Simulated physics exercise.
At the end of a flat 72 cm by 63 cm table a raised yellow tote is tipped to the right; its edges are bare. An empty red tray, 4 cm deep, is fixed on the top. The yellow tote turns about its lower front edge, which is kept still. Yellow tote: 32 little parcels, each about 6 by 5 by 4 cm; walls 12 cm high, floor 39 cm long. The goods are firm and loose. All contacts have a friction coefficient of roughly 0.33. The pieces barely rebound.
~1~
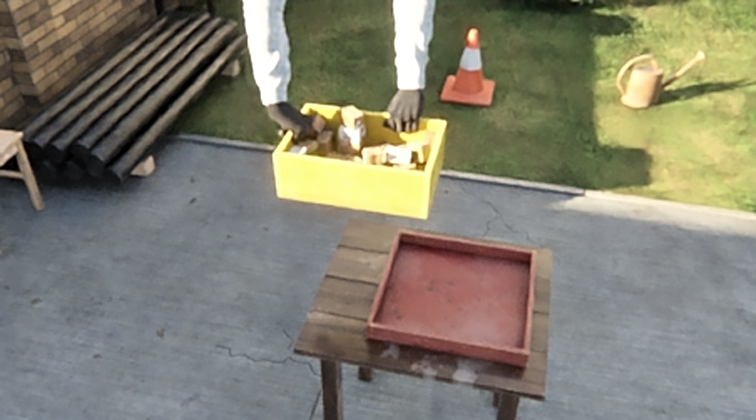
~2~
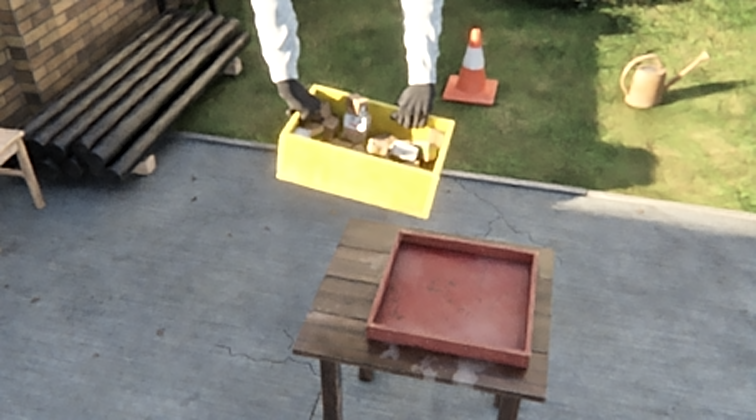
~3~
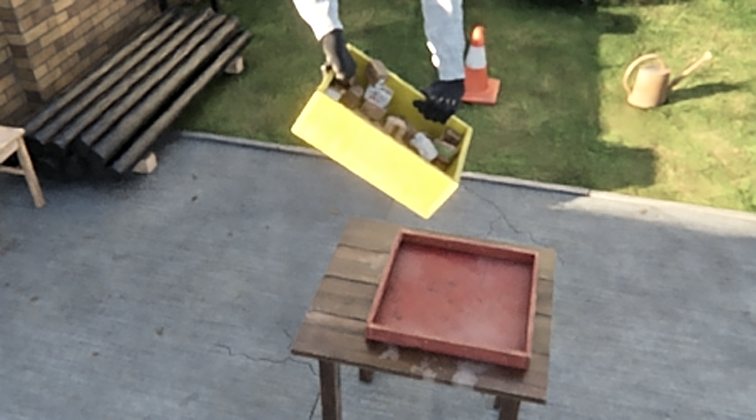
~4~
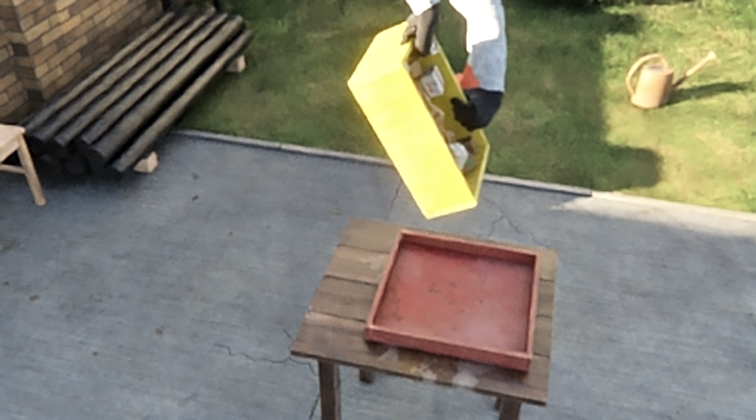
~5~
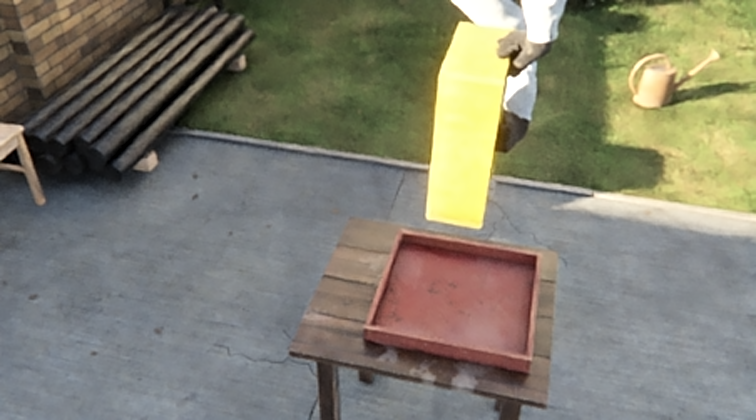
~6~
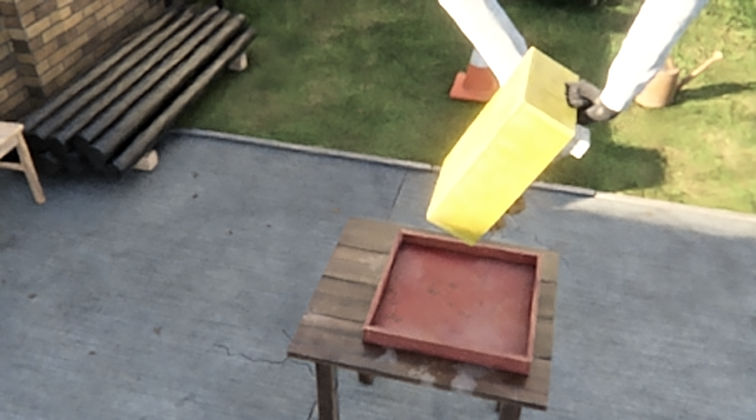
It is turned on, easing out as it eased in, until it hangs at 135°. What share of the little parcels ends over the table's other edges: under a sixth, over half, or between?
Under a sixth of the little parcels end over the table's other edges.
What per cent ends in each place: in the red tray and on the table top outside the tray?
Roughly 25 and 5 per cent.
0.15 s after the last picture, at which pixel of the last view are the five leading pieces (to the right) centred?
At about (668, 259).
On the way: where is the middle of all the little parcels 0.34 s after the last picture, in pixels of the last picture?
At about (615, 410).
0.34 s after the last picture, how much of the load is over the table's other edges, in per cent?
Some 0 per cent by then.
Then, 0.15 s after the last picture, tilt 135°; 3 still in the yellow tote, 2 in the red tray, 1 on the table top outside the tray and 26 in the air.
Then, 0.34 s after the last picture, tilt 135°; 7 in the red tray, 3 on the table top outside the tray and 22 over the right end of the table.
Then, 0.61 s after the last picture, tilt 135°; 9 in the red tray, 1 on the table top outside the tray and 22 over the right end of the table.
When it is over (0.95 s after the last picture), 8 in the red tray, 1 on the table top outside the tray and 23 over the right end of the table. Asked share, 0 of 32, 0 per cent.
